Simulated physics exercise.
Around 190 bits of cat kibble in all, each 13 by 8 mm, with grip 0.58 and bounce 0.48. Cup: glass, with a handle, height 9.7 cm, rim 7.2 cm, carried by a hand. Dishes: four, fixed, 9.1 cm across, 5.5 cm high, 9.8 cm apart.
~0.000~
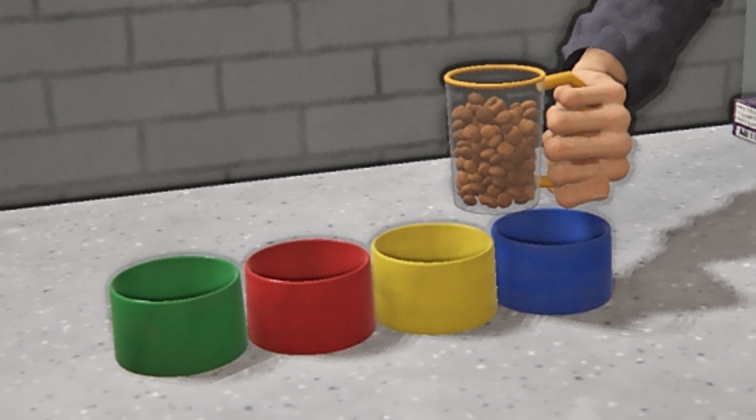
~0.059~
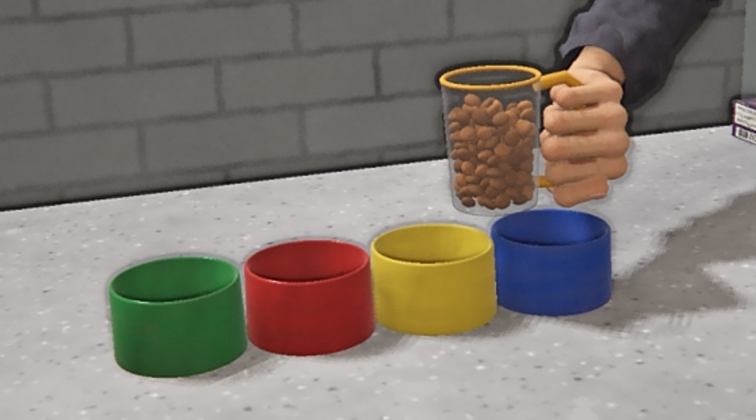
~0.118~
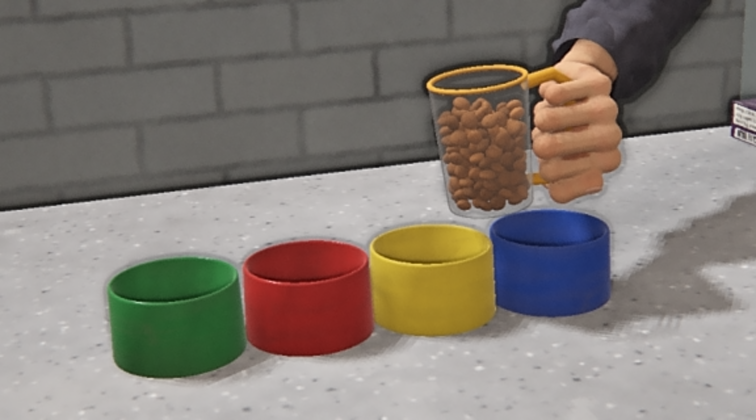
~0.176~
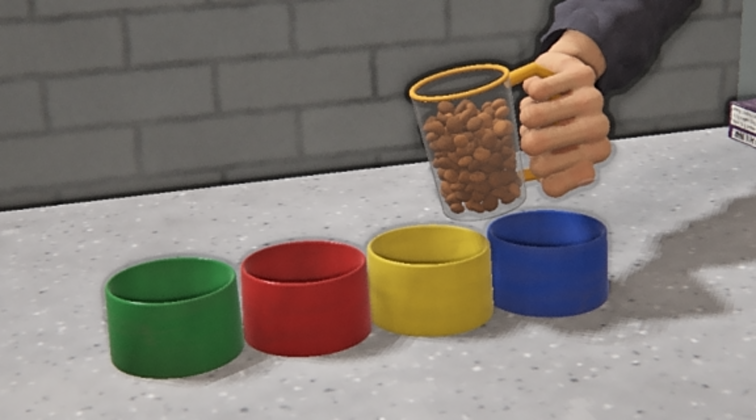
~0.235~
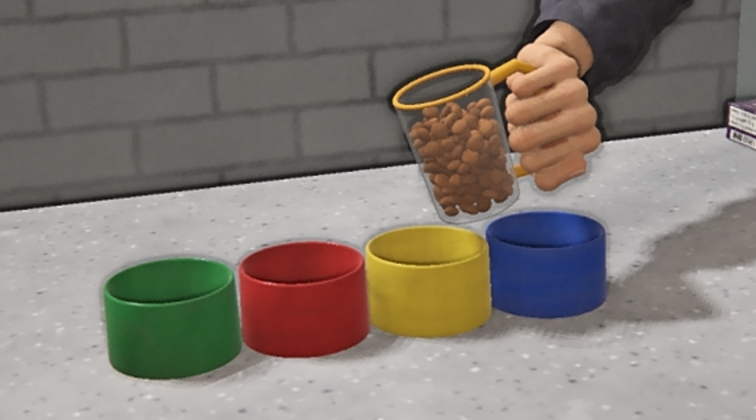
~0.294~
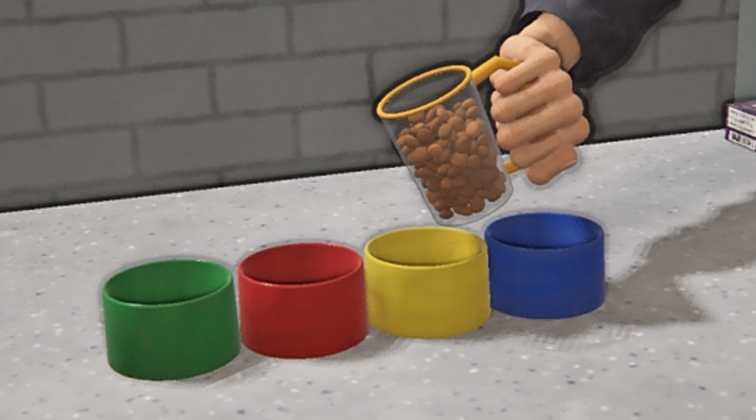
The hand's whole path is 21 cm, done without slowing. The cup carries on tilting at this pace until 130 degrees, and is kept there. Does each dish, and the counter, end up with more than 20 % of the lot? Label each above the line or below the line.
Red: Below the line; blue: Below the line; green: Above the line; yellow: Below the line; counter: Below the line.
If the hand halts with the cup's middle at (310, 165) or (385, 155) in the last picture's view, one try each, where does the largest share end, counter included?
First try: Red; second try: Red.
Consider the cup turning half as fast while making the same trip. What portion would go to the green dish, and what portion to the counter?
Result - green dish: 100; counter: 0.
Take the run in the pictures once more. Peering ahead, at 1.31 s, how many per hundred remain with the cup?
About 75 per cent.
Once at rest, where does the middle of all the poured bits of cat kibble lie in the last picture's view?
Somewhere around (167, 318) in the final frame.
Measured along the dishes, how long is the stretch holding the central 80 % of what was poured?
That stretch comes to around 5 cm.
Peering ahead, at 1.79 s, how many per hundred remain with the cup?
Roughly 0 per cent of the load.
After 0.90 s, tilt 80 degrees; cup holds 100 %.
After 1.31 s, tilt 120 degrees; cup holds 75 %, green 25 %.
After 1.79 s, tilt 130 degrees; cup holds 0 %, green 100 %.
By 2.2 s all is still; red 0 %, blue 0 %, green 100 %, yellow 0 %, counter 0 %.
